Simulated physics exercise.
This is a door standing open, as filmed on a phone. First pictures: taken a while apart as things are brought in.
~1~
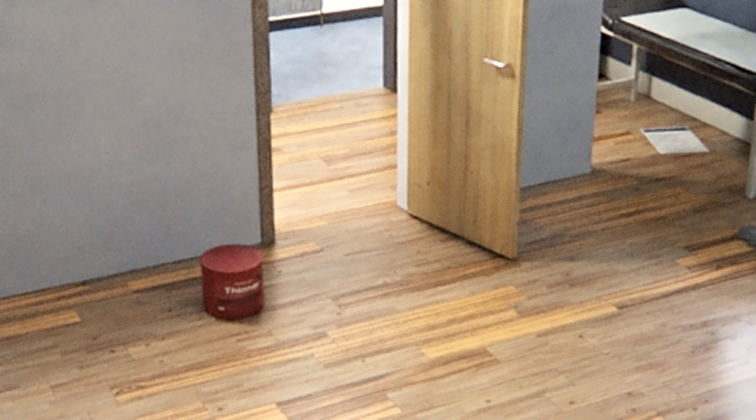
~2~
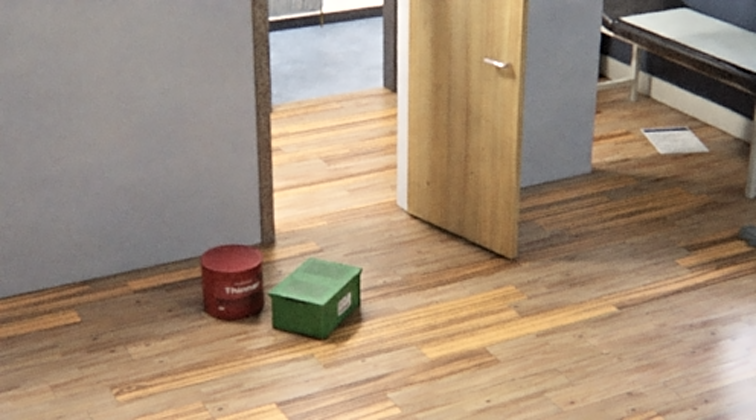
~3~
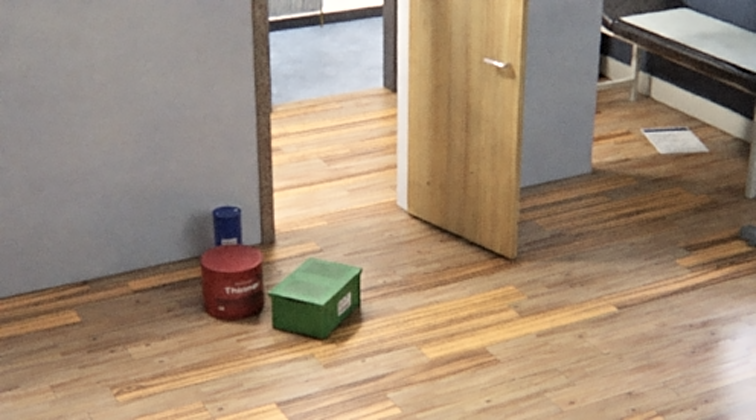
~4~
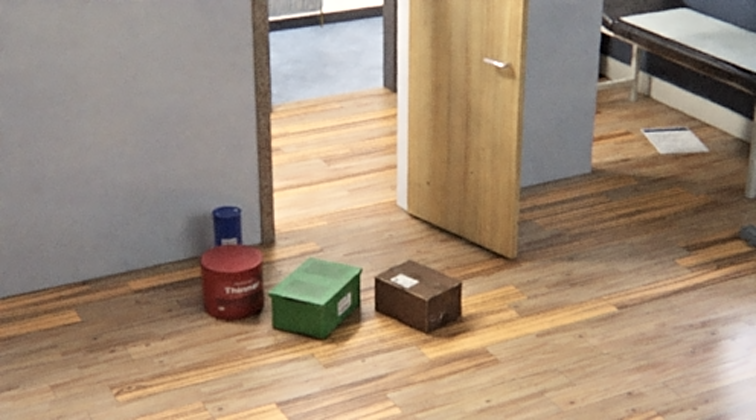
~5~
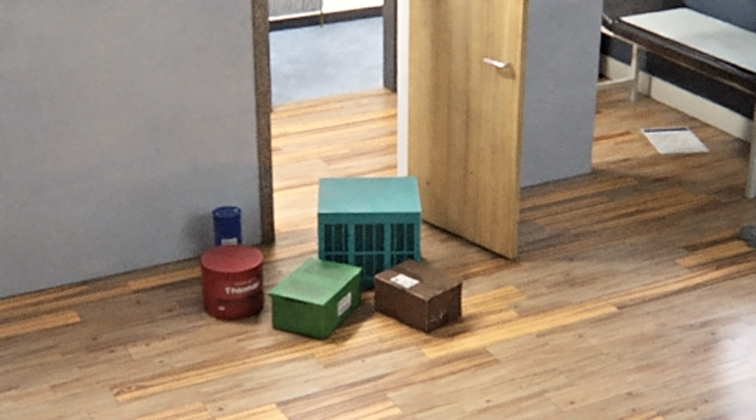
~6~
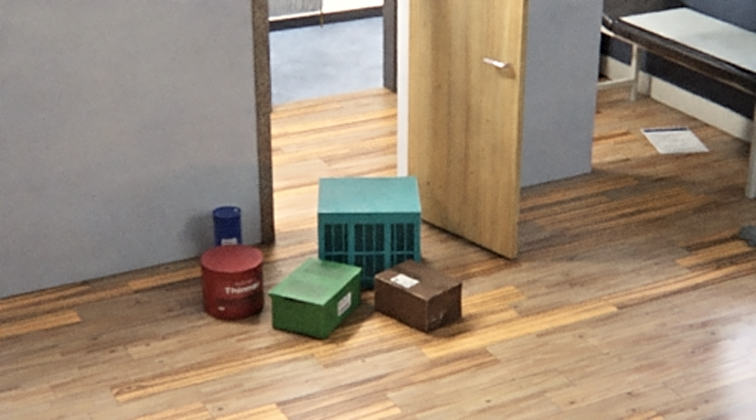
A pale wooden door stands wide open in a grey-walled room with a wood-plank floor, seen from a fixed, slightly raised viewpoint, with a bench at right. A red pail sits left of the doorway; a green tote appears beside it, then a blue canister behind the pail, a brown parcel at right, and a turquoise chest behind. The door and camera stay still.
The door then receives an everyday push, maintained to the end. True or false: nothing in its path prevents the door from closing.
False.
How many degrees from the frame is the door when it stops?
Roughly 60 degrees open.
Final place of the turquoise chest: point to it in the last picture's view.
Around (356, 232).
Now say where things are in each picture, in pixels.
The first frame shows door wide open and still.
The second frame shows door wide open and still; red pail (233, 282).
The third frame shows door wide open and still; blue canister (228, 240); green tote (317, 298).
The fourth frame shows door wide open and still; red pail (233, 282); brown parcel (418, 296).
The fifth frame shows door wide open and still; blue canister (228, 240); green tote (317, 298).
The sixth frame shows door wide open and still; turquoise chest (369, 231); red pail (233, 282).
Then, 0.60 s past the last view, door at 84°.
Then, 0.90 s past the last view, door at 65°; turquoise chest displaced a little near (363, 231).
Finally, door at 62°; all 5 still in place. Final places as the last picture's camera would see them, turquoise chest near (356, 232).
